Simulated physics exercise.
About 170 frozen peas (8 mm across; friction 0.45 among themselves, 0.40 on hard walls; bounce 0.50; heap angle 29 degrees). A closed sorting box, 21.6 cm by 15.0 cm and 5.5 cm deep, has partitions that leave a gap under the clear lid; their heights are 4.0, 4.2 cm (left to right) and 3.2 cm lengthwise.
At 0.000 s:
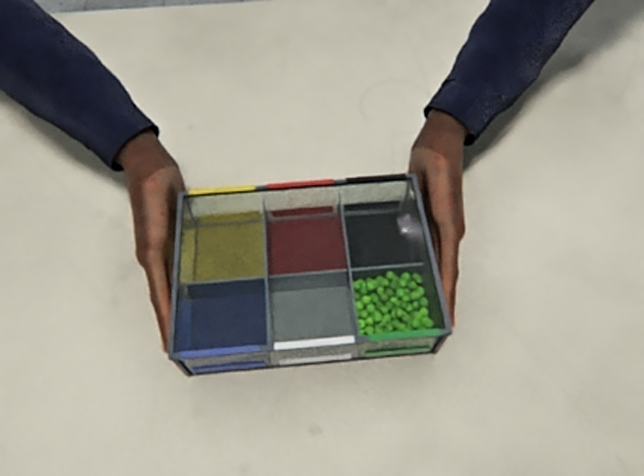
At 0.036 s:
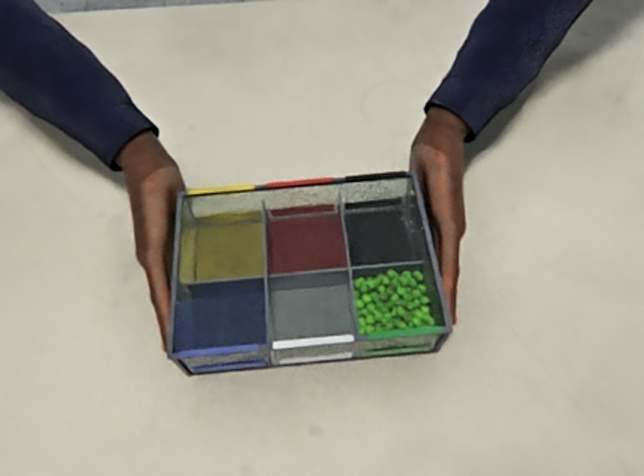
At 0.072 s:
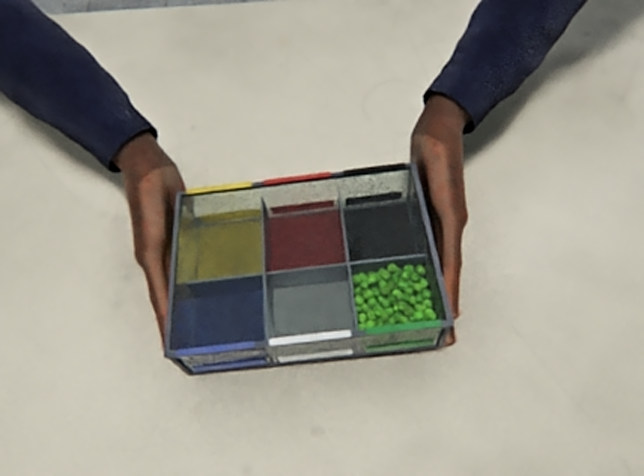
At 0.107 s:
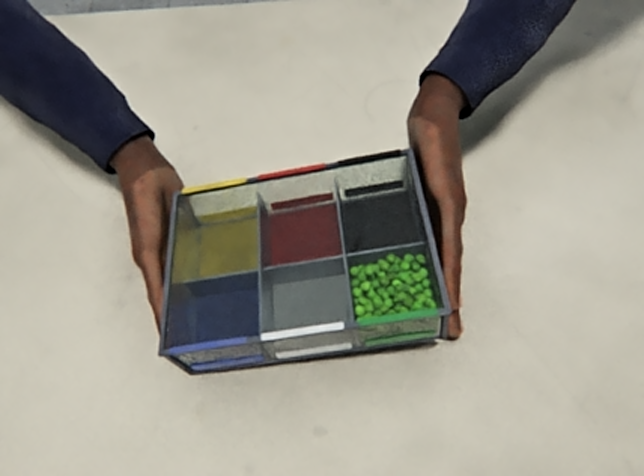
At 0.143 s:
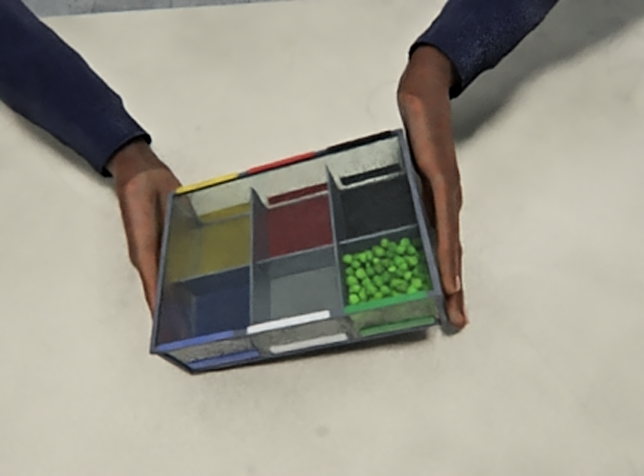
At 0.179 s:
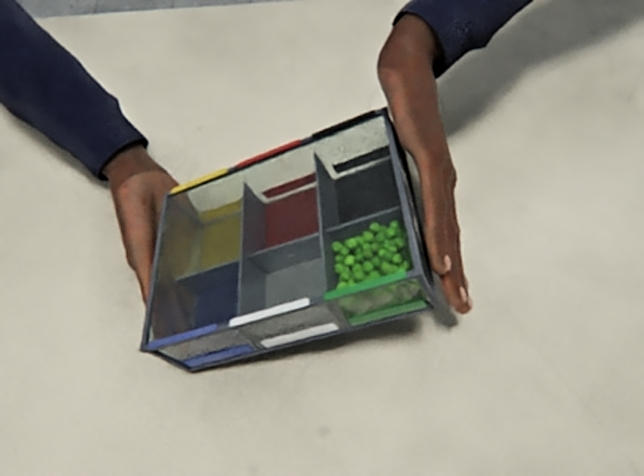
Two hands in dark blue sleeves hold a clear-lidded sorting box above a pale, plain surface, seen from above by a still camera. Its six compartments are yellow, red and black along the back and blue, white and green along the front, with small green peas heaped only in the green one. Barely moving at first, the box then tilts faster, its right side rising while the peas stay clustered.
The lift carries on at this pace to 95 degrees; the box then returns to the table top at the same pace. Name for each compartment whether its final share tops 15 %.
Red no, blue no, green yes, yellow no, white no, black no.
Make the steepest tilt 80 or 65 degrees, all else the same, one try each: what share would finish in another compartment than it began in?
About 30 and 20 per cent.
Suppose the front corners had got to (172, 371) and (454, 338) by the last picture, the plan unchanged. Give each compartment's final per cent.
Red 0, blue 0, green 85, yellow 0, white 10, black 0.
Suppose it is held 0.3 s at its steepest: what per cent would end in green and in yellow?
Green 55, yellow 30.
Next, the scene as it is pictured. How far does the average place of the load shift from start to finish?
Roughly 5.0 cm.
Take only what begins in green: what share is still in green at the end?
Roughly 60 per cent.
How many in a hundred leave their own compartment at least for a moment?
Some 35 per cent.
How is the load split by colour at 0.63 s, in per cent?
Red 5, blue 0, green 85, yellow 0, white 5, black 5.
After 0.63 s, tilt 94 degrees; red 5 %, green 85 %, white 5 %, black 5 %.
After 0.93 s, tilt 39 degrees; red 5 %, blue 5 %, green 65 %, yellow 10 %, white 5 %, black 5 %.
After 1.34 s, tilt 0 degrees; red 5 %, blue 5 %, green 65 %, yellow 10 %, white 10 %, black 5 %.
In the end, at 1.8 s, red 5 %, blue 5 %, green 65 %, yellow 10 %, white 10 %, black 5 %.
